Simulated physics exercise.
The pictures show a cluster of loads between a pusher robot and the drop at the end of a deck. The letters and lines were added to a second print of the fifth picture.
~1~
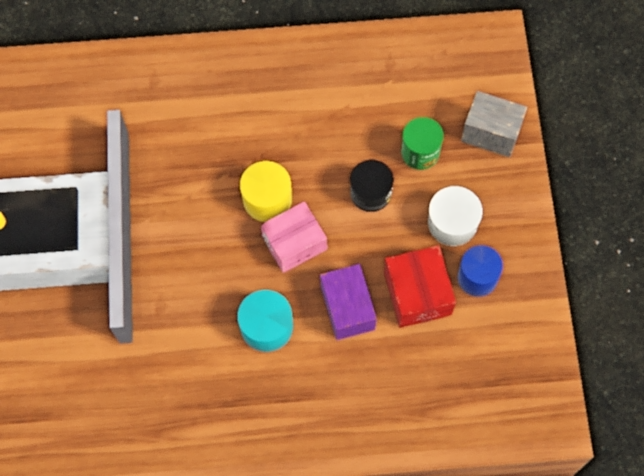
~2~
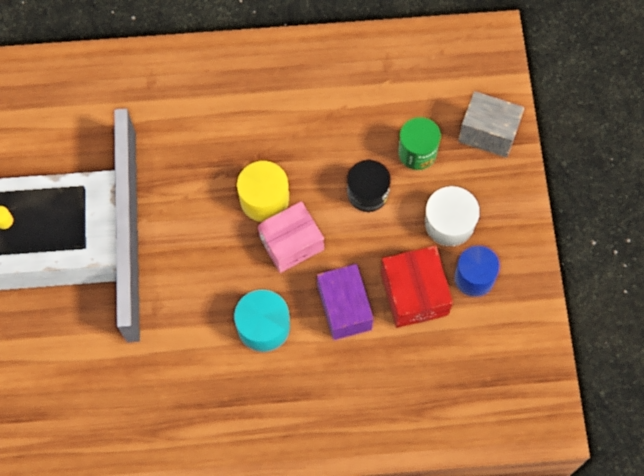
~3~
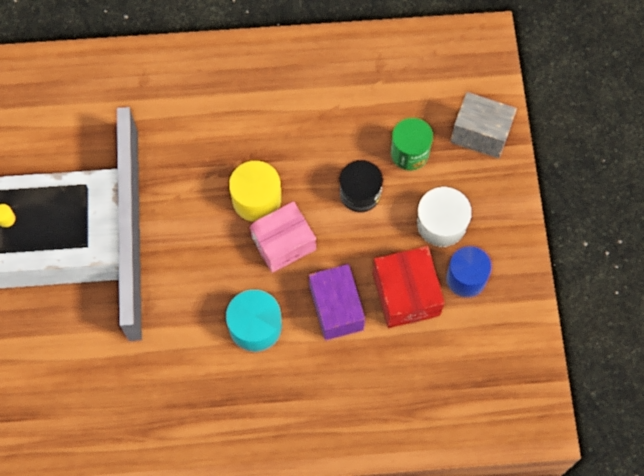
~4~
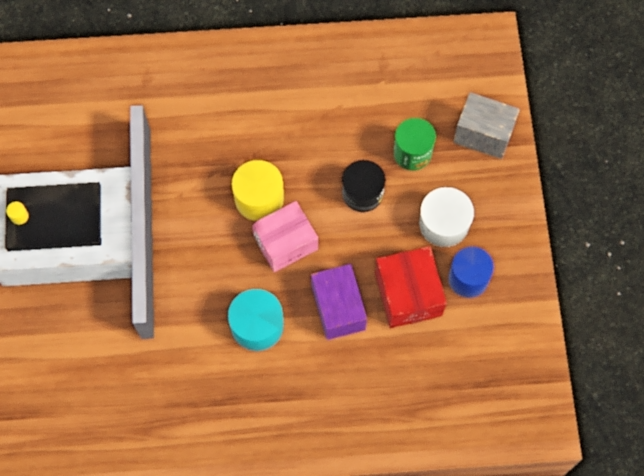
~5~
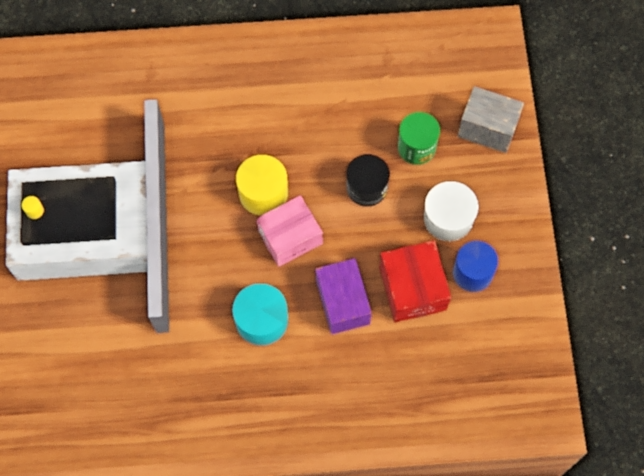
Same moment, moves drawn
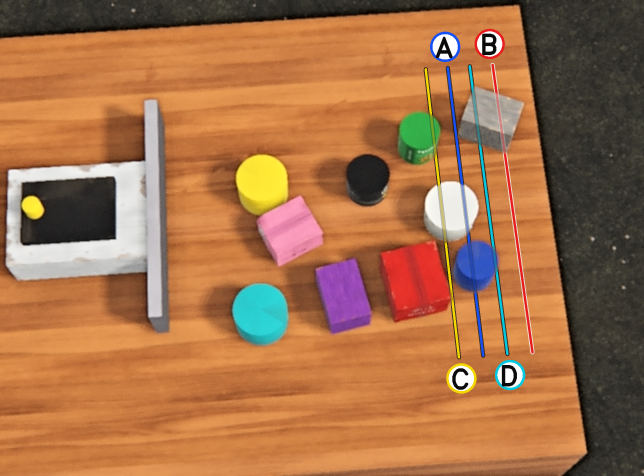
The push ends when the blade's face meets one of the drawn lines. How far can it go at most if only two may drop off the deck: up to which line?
It should halt at A.
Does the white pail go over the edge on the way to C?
No.
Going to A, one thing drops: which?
The blue canister.
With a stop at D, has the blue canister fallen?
By then, yes.
On the marked copy, A at (465, 205); B at (512, 202); C at (442, 206); D at (488, 203).
With A. Early on, robot (189, 202); turquoise canister (308, 312); purple crate (351, 295).
Further on, robot (303, 194); blue canister (538, 235); red box (501, 260).
At the end, robot (388, 189); blue canister over the edge; white pail (544, 204); one fallen.
As for the rest, B drops five; C is within the limit but short; D drops five.
